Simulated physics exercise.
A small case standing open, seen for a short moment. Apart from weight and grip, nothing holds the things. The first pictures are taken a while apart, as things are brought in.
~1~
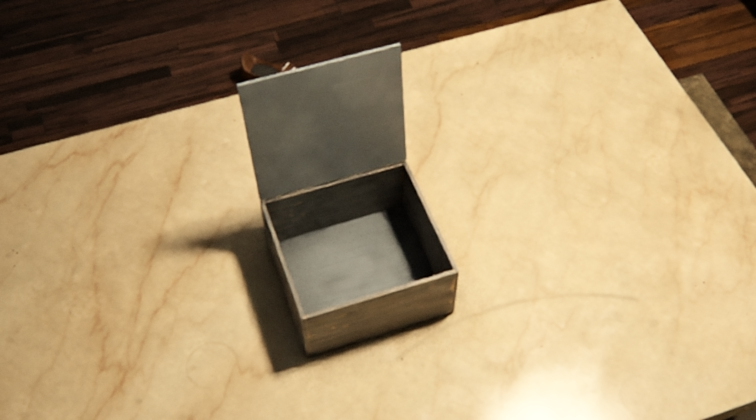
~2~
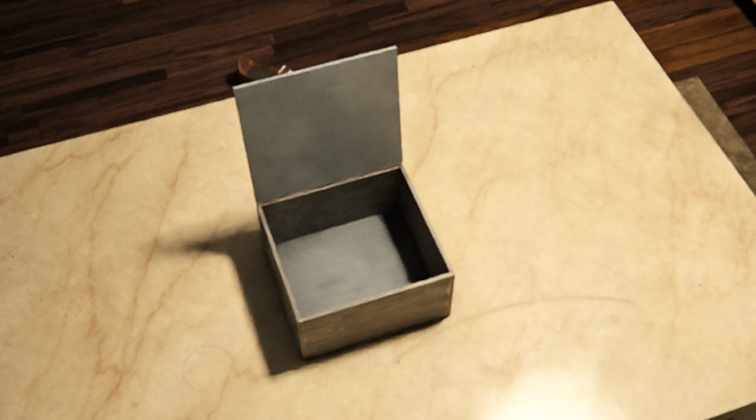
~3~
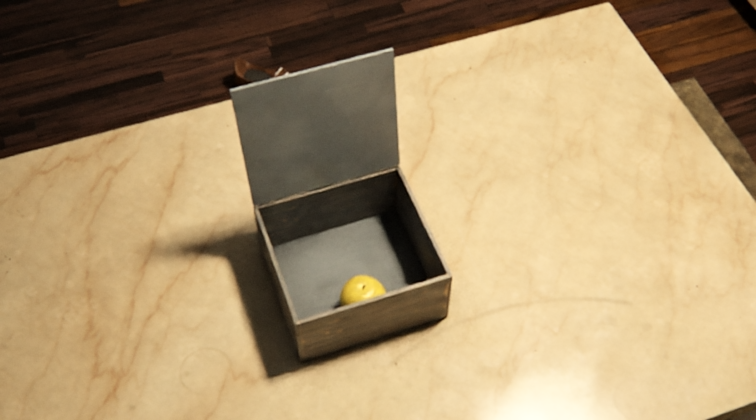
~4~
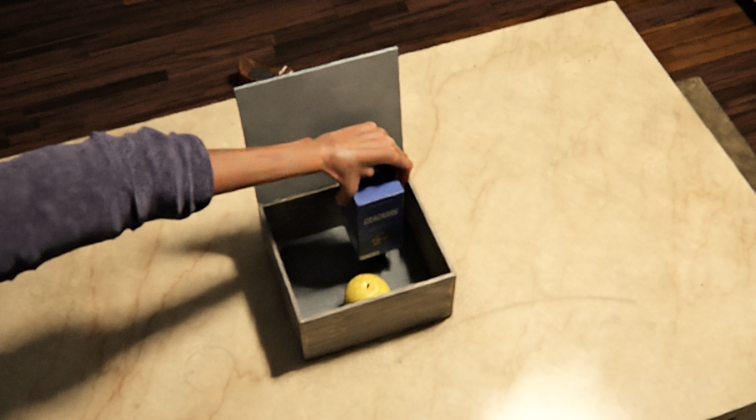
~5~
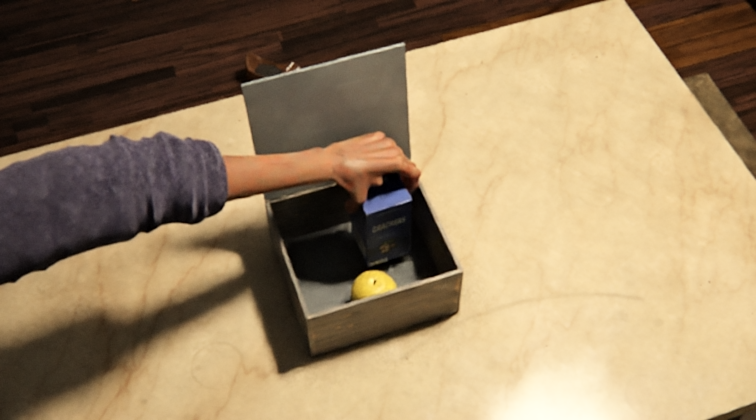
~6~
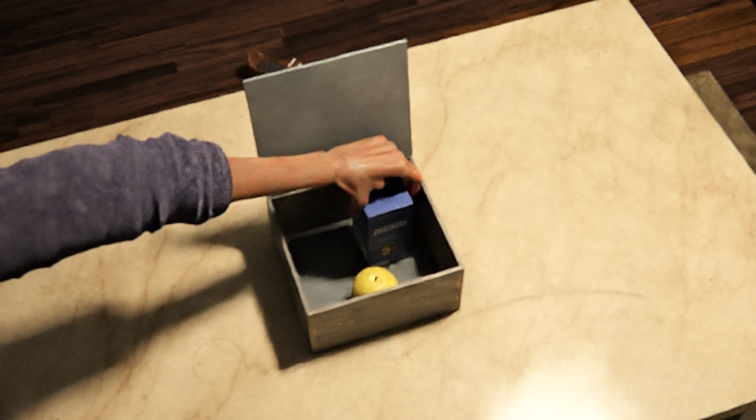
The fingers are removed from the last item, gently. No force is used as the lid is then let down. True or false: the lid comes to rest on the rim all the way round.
False, it is held up.
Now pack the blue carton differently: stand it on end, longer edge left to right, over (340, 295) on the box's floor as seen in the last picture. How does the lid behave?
With this placement the lid lies closed.
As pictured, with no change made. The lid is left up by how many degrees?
About 40°.
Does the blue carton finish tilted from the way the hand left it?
The blue carton stays as placed.
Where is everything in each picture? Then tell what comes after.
In the first frame, the last thing is not in view yet.
In the second frame, the last thing is not in view yet.
In the third frame, the last thing is not in view yet.
The fourth frame shows on its way; blue carton (372, 209).
The fifth frame shows on its way; blue carton (381, 217).
The sixth frame shows in place under the hand; blue carton (382, 219).
Then, 1.40 s past the last view, lid 75° above the rim.
Then, 1.70 s past the last view, lid 47° above the rim.
Finally, lid 40° above the rim; both still in place. Final places as the last picture's camera would see them, blue carton near (384, 223).
